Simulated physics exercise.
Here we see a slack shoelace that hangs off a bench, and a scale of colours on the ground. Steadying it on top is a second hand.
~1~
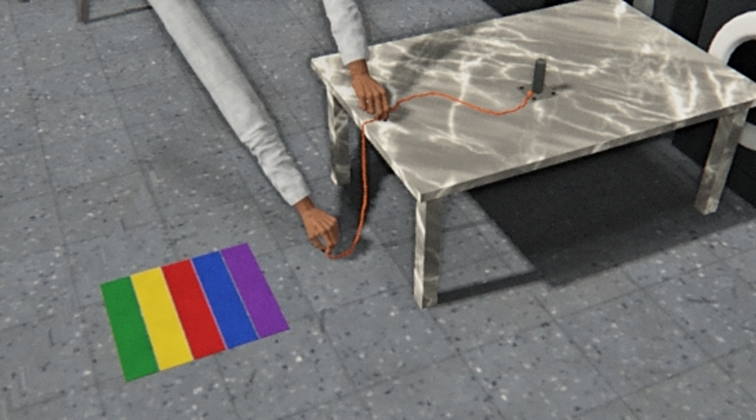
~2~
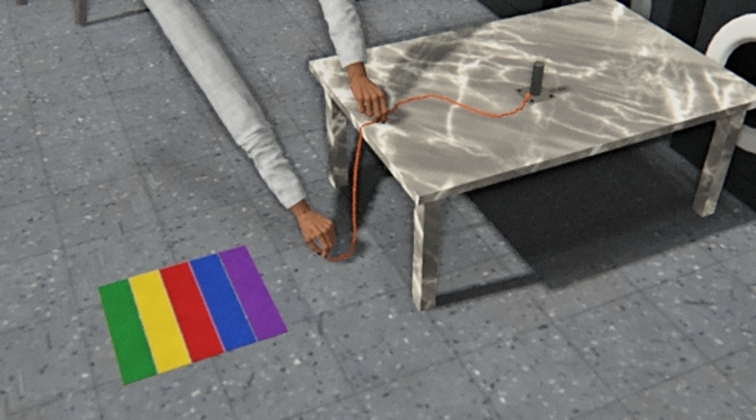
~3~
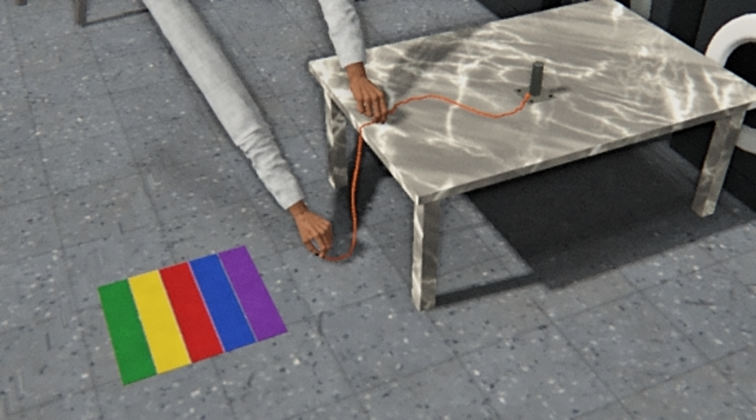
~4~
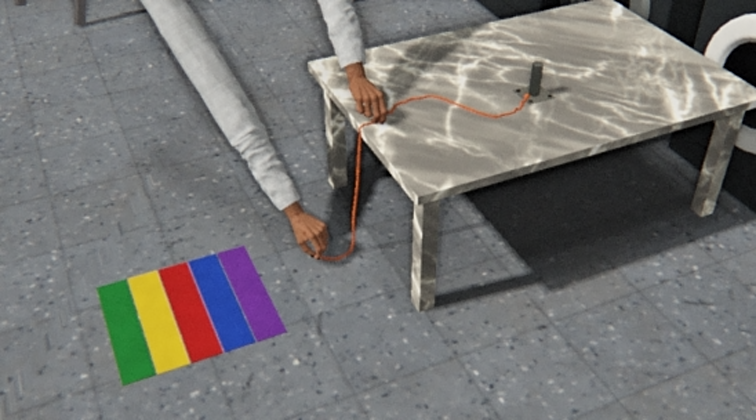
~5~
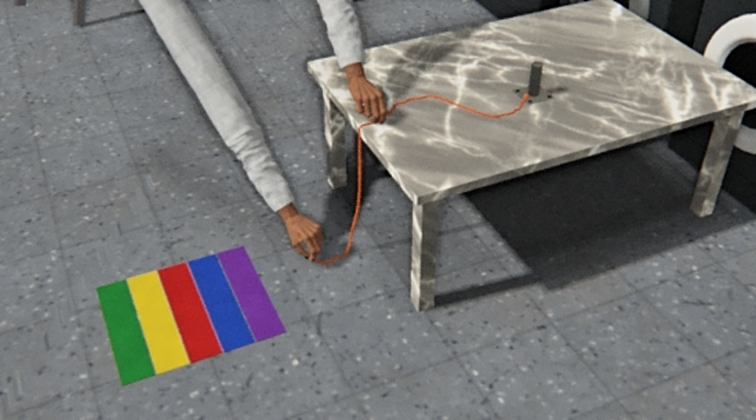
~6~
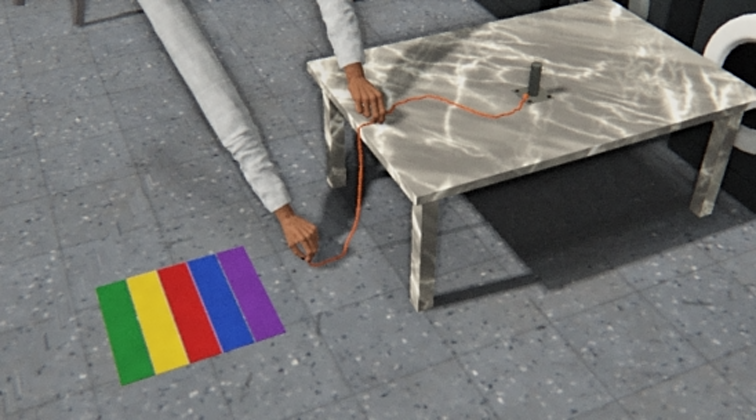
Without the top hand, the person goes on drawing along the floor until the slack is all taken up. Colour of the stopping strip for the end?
Yellow.
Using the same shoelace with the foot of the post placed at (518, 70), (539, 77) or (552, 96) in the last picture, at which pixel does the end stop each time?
The first try gives about (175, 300), the second about (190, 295) and the third about (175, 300).
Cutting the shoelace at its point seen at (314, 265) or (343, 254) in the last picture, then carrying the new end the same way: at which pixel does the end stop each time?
Going through both, you get (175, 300) and then (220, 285).
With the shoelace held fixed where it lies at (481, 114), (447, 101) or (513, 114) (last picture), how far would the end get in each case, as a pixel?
First try around (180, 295), second around (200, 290), third around (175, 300).
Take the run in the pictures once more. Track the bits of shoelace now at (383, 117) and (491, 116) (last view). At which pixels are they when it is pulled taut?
They go to (339, 147) and to (467, 106).
Early on, end near (208, 288); over blue.
Midway, end near (175, 298); over red.
At the end of the slack, end near (156, 304); over yellow. The end stops over the yellow strip.
